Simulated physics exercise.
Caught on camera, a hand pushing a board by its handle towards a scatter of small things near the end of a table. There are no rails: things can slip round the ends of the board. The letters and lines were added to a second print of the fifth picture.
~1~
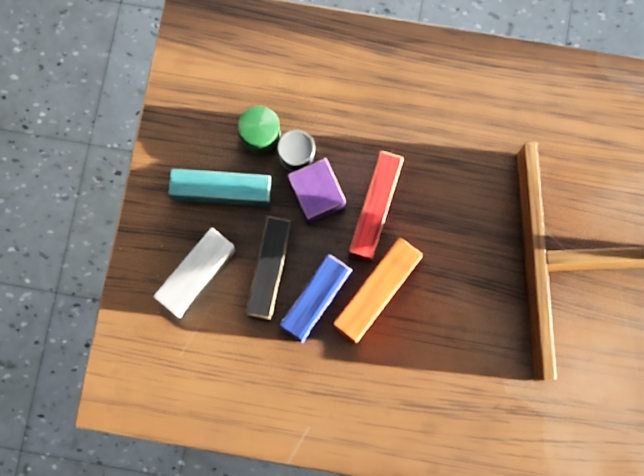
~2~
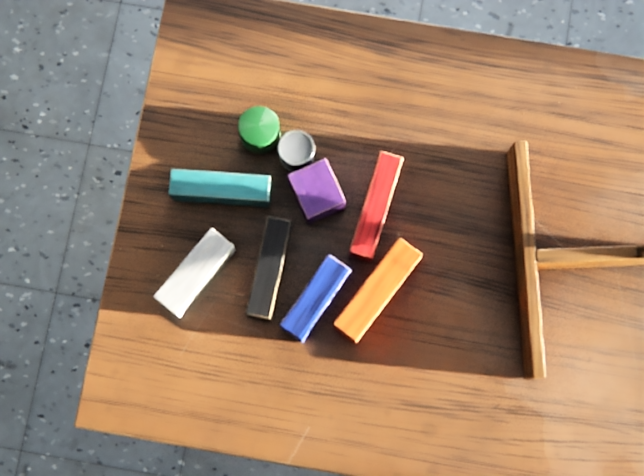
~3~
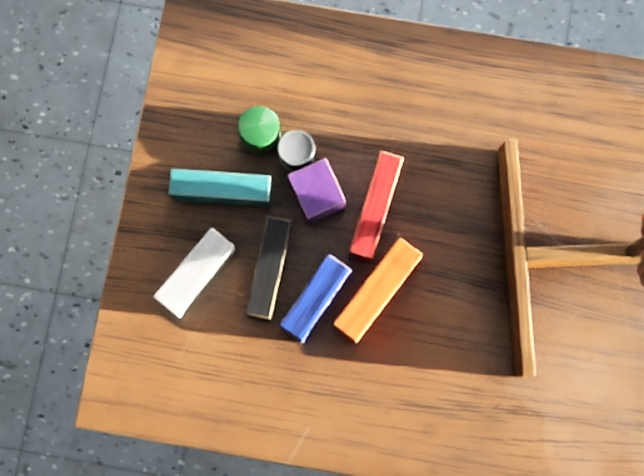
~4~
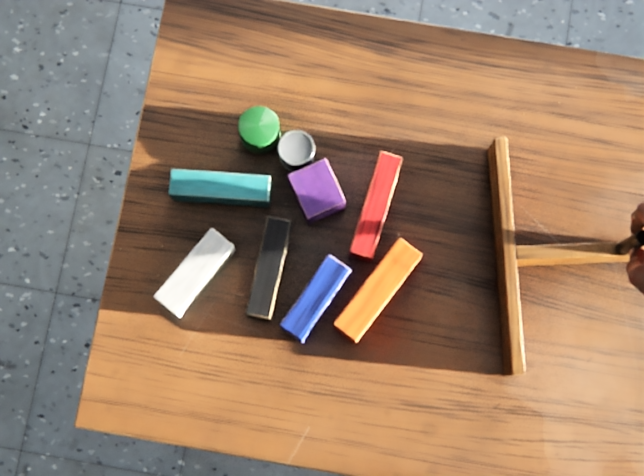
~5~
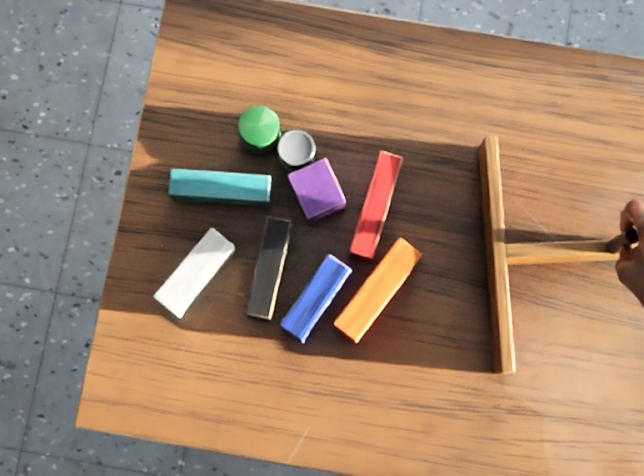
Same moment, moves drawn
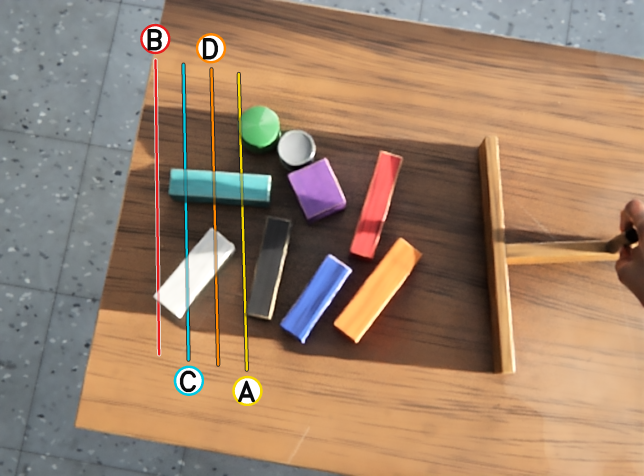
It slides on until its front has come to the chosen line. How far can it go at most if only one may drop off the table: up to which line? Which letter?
Up to line D.
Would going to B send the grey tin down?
By then, yes.
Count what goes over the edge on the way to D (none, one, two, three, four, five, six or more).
By then, one.
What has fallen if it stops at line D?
It is the turquoise bar.
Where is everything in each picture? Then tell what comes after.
The first picture shows black stick (270, 269); white bar (196, 274); purple block (316, 192).
The second picture shows board (530, 257); blue stick (316, 299).
The third picture shows board (520, 255); turquoise bar (221, 189).
The fourth picture shows board (509, 253); orange stick (377, 291).
The fifth picture shows board (500, 252); black stick (270, 269); white bar (196, 274); purple block (316, 192).
On the marked copy, A at (243, 217); B at (157, 203); C at (186, 208); D at (215, 213).
Taking D. A third of the way, board (397, 234); orange stick (361, 292); red stick (358, 205).
Two thirds of the way, board (296, 217); turquoise bar (159, 168); white bar (180, 272).
When it is over, board (216, 203); turquoise bar over the edge; white bar (115, 264); one fallen.
As for the rest, A is within the limit but short; B drops seven; C drops three.
